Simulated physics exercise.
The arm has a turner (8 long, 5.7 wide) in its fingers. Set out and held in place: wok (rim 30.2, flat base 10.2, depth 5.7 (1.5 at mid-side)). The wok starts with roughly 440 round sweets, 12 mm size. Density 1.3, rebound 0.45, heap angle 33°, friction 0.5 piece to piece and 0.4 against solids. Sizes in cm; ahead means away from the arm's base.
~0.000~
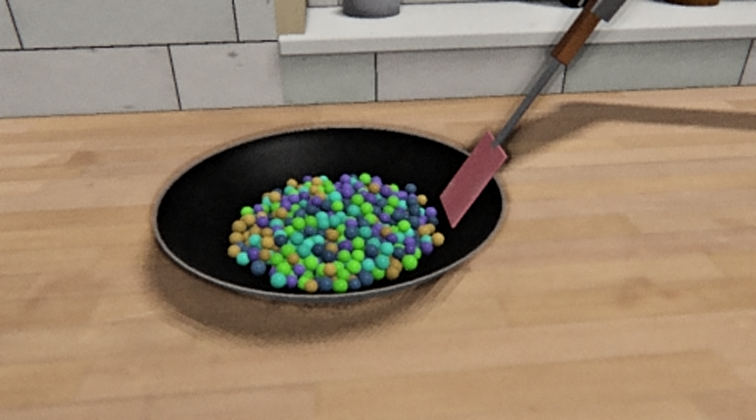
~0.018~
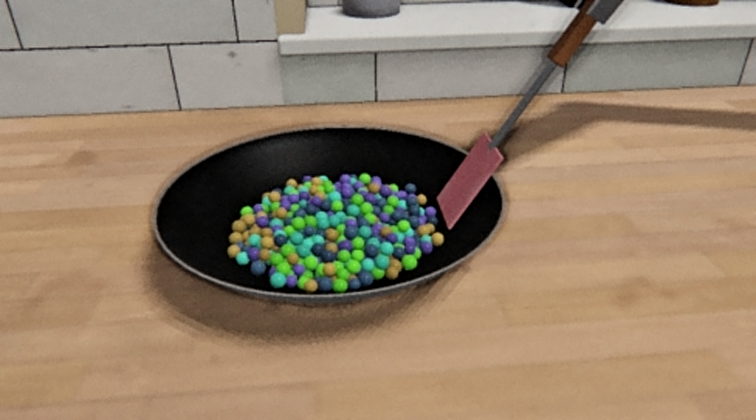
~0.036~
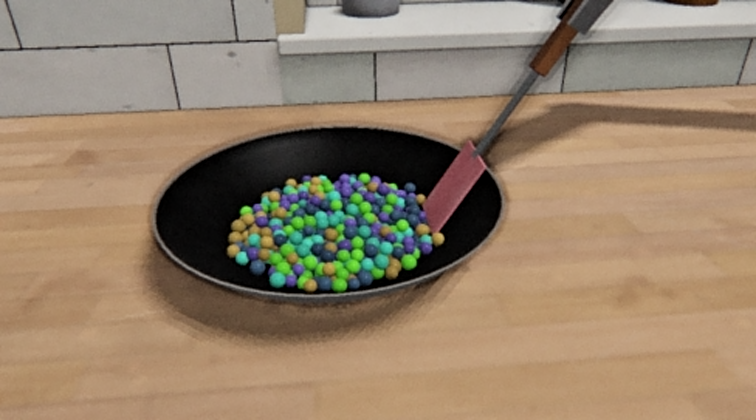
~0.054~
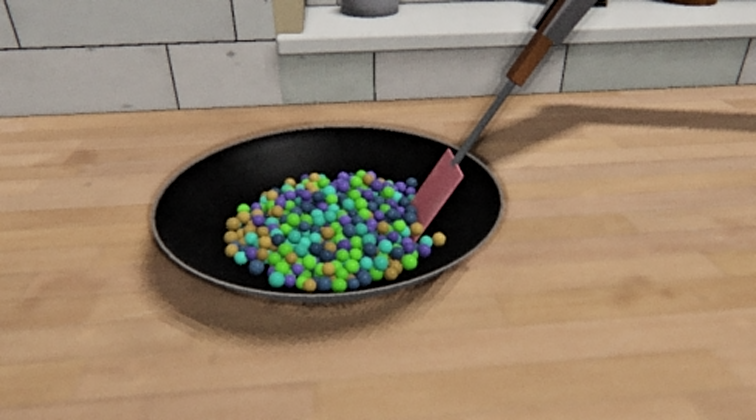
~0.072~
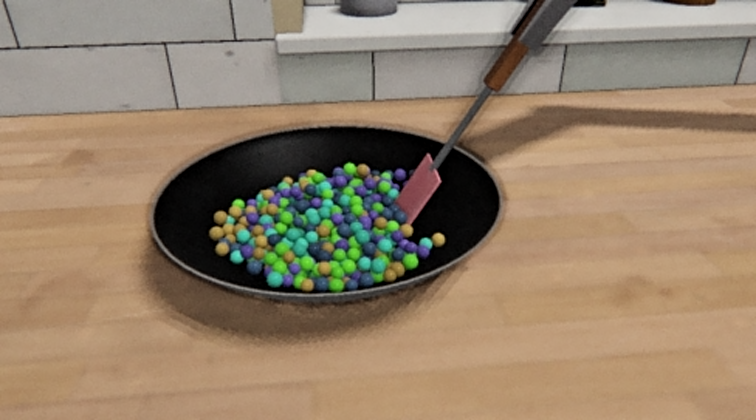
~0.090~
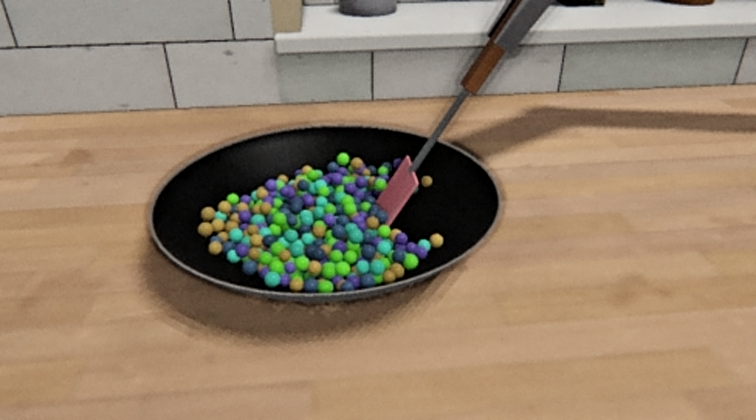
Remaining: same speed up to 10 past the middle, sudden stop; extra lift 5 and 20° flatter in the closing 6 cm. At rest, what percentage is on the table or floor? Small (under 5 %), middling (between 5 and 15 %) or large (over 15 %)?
On the table or floor the share is large, over 15 %.
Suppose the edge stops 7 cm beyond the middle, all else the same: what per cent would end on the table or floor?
It would be near 10 per cent.
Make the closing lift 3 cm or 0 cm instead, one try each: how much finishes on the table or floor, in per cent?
Some 20 and 15 per cent.
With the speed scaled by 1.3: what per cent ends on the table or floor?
About 25 per cent.
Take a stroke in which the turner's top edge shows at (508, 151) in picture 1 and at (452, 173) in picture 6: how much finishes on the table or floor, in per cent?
About 15 per cent.
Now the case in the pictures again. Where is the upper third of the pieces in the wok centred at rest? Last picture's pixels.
Around (243, 226).
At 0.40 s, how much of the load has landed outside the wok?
About 10 per cent.
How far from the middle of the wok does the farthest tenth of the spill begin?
About 70 cm.
By 0.13 s, sloping 58°, highest piece 6 above the table; 445 in the wok.
By 0.18 s, sloping 52°, highest piece 7 above the table; 445 in the wok.
By 0.40 s, sloping 38°, highest piece 16 above the table; 358 in the wok, 37 on the table or floor, 50 on the blade or in flight.
By 1.45 s, sloping 38°, highest piece 5 above the table; 358 in the wok, 87 on the table or floor.
Final count, 358 in the wok, 87 on the table or floor. That is 20 % on the table or floor.
